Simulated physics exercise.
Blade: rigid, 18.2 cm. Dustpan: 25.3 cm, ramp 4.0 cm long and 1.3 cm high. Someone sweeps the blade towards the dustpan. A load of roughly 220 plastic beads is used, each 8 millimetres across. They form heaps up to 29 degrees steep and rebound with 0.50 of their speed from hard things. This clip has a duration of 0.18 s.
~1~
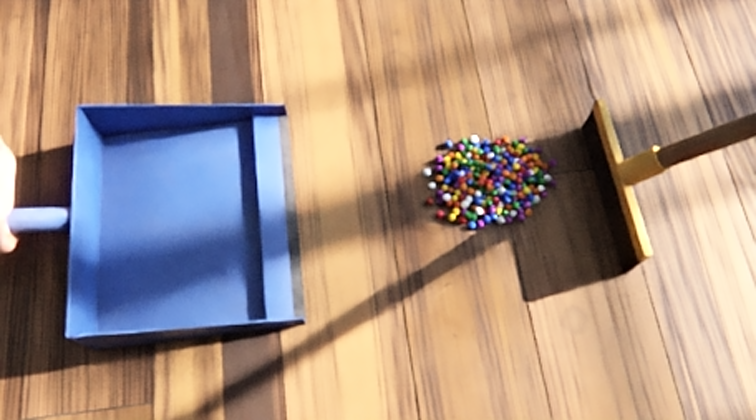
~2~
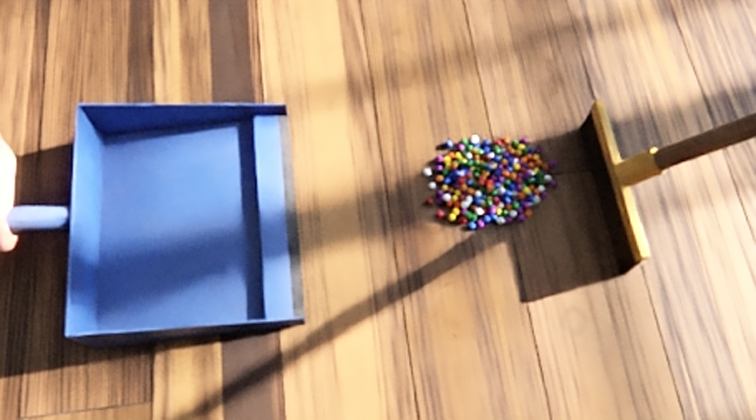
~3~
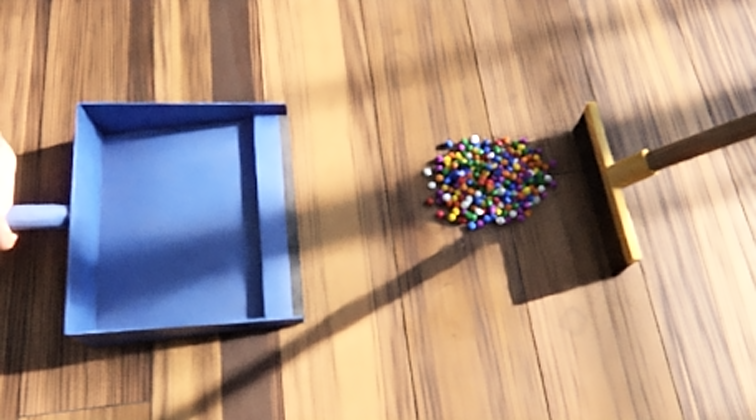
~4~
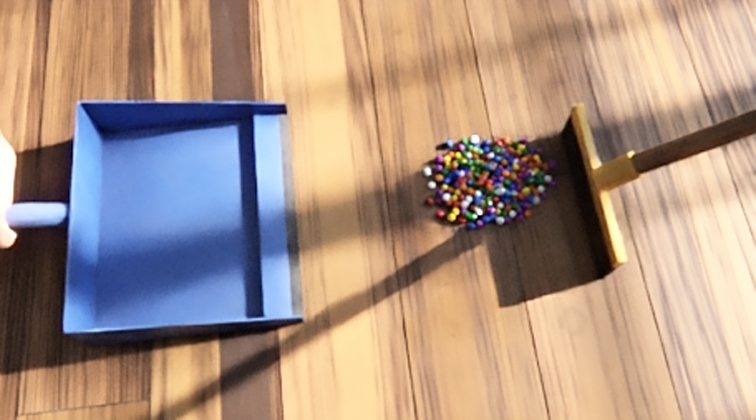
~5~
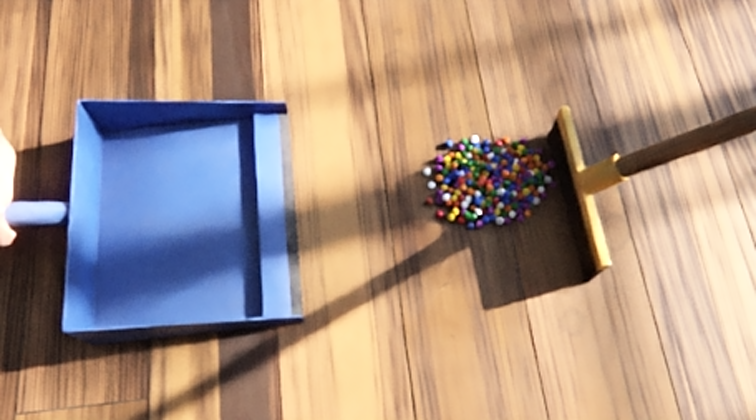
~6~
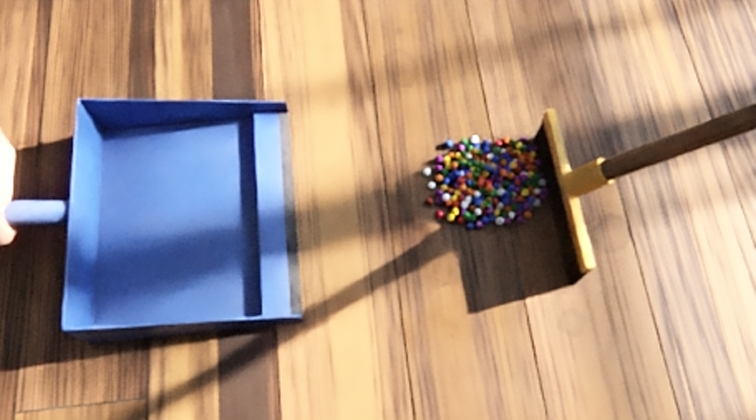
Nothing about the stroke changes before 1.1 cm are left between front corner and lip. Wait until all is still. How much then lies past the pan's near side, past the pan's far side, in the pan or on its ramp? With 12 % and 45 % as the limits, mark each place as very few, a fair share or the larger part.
My call: Near side: Very few; far side: Very few; pan: A fair share.
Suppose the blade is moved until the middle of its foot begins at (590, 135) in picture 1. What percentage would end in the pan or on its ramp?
45 per cent, roughly.
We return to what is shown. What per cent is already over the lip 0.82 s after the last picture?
I'd say some 40 per cent.
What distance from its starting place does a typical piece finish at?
It works out to some 22 cm.
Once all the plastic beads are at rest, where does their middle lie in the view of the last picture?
(294, 207).
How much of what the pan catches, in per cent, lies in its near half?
Something like 70 in a hundred.
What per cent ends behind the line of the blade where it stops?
Roughly 30 percent of it.
Then, 0.30 s after the last picture, middle of the blade 16 cm from the lip; 0 % over the lip, far side 0 %, near side 0 %.
Then, 0.50 s after the last picture, middle of the blade 7 cm from the lip; 0 % over the lip, far side 0 %, near side 0 %.
Then, 0.82 s after the last picture, middle of the blade 1 cm from the lip; 40 % over the lip, far side 0 %, near side 0 %.
In the end, near side 0 %, far side 0 %, pan 40 %, in front of the lip or behind the blade 60 %.
